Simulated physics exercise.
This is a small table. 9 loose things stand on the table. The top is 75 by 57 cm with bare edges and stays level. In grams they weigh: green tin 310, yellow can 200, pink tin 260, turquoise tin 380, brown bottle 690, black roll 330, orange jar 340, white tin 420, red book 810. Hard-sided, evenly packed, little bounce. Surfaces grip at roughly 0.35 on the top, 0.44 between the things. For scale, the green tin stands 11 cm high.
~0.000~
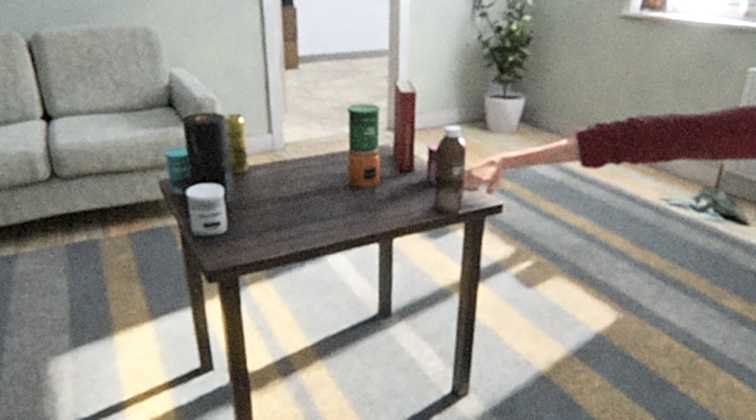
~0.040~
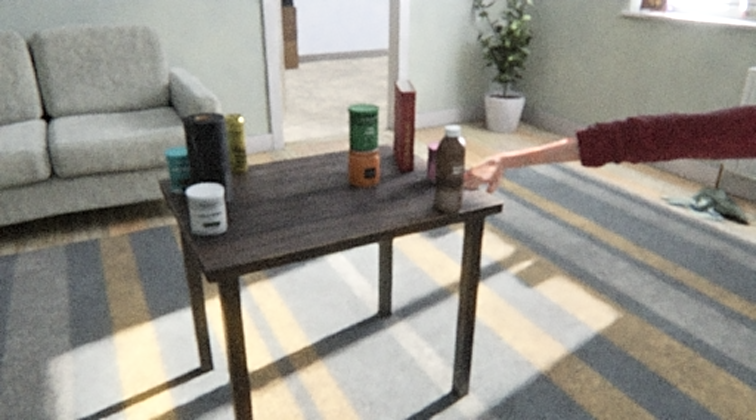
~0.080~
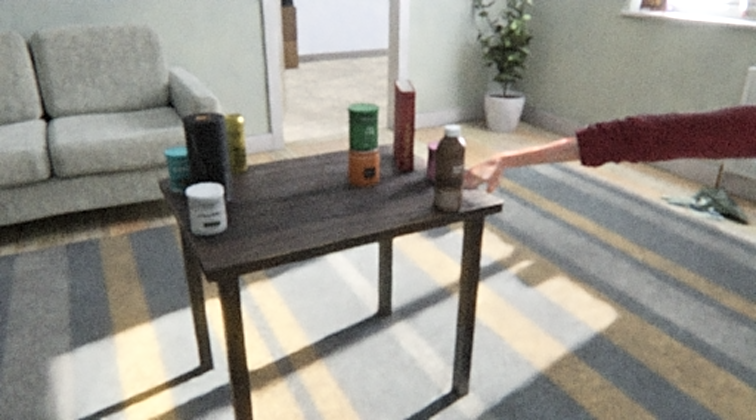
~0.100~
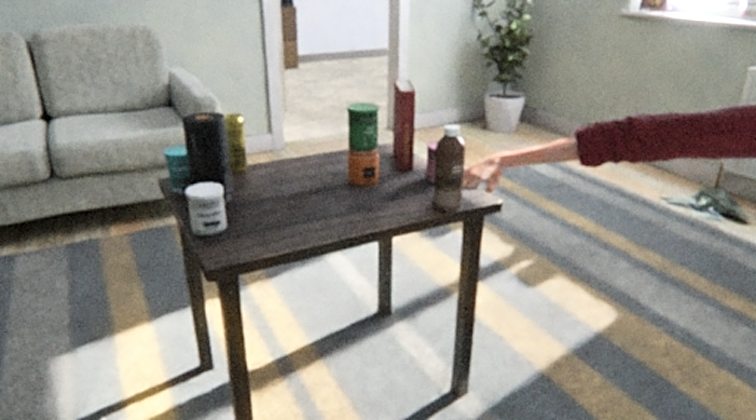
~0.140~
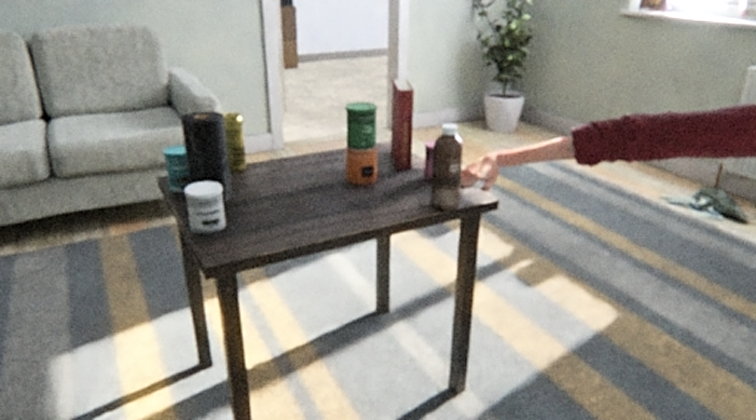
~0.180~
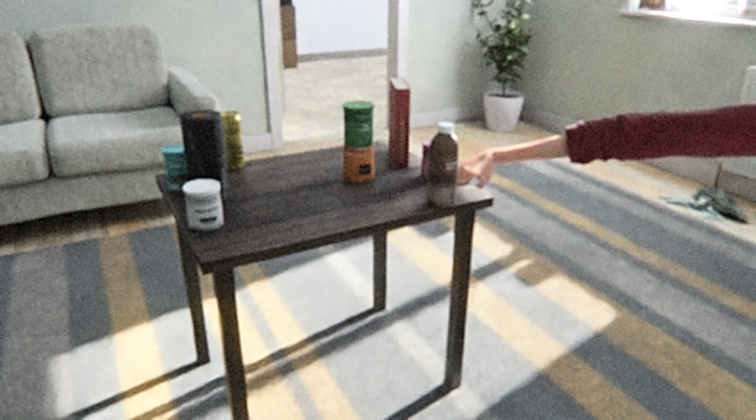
A hand on a red-sleeved arm reaches in from the right to the edge of a small dark table, seen from slightly above by a still camera in a sunlit living room. A white tin, black roll, turquoise tin and yellow can stand left, with green above orange, a red book, something pink and a brown bottle rightward. The table, still at first, shifts slightly left with its load.
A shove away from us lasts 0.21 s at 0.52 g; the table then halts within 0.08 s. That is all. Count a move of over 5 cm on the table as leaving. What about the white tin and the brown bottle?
The white tin keeps its place, the brown bottle ends elsewhere.
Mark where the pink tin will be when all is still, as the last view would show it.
At about (405, 144).
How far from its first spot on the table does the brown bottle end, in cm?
Some 13 cm.
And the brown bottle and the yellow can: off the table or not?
The brown bottle ends on the table; the yellow can ends off the table.
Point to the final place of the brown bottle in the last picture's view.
Near (393, 160).
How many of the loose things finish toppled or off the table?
That comes to 2.
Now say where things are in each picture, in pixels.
In the first picture, white tin (207, 210); brown bottle (450, 169).
In the second picture, turquoise tin (182, 170).
In the third picture, black roll (209, 159); orange jar (364, 165).
In the fourth picture, red book (404, 124); green tin (363, 127).
In the fifth picture, table shifted 2 cm; yellow can (234, 143).
In the sixth picture, table shifted 4 cm; white tin (204, 205); brown bottle (443, 164).
After 0.28 s, table shifted 12 cm; brown bottle 6° off upright near (431, 157); white tin moved 4 cm near (198, 196); yellow can 13° off upright.
After 0.48 s, table shifted 16 cm; brown bottle 25° off upright near (412, 146); white tin moved 2 cm near (190, 183); yellow can 32° off upright.
After 0.78 s, table shifted 16 cm; yellow can now off the table; brown bottle on its side near (393, 160); white tin moved 2 cm near (189, 183).
In the end (1.1 s), off the table, yellow can; toppled on the table, brown bottle; the other 7 under 5 cm from the start. In the last view, white tin near (189, 183), brown bottle near (393, 160).
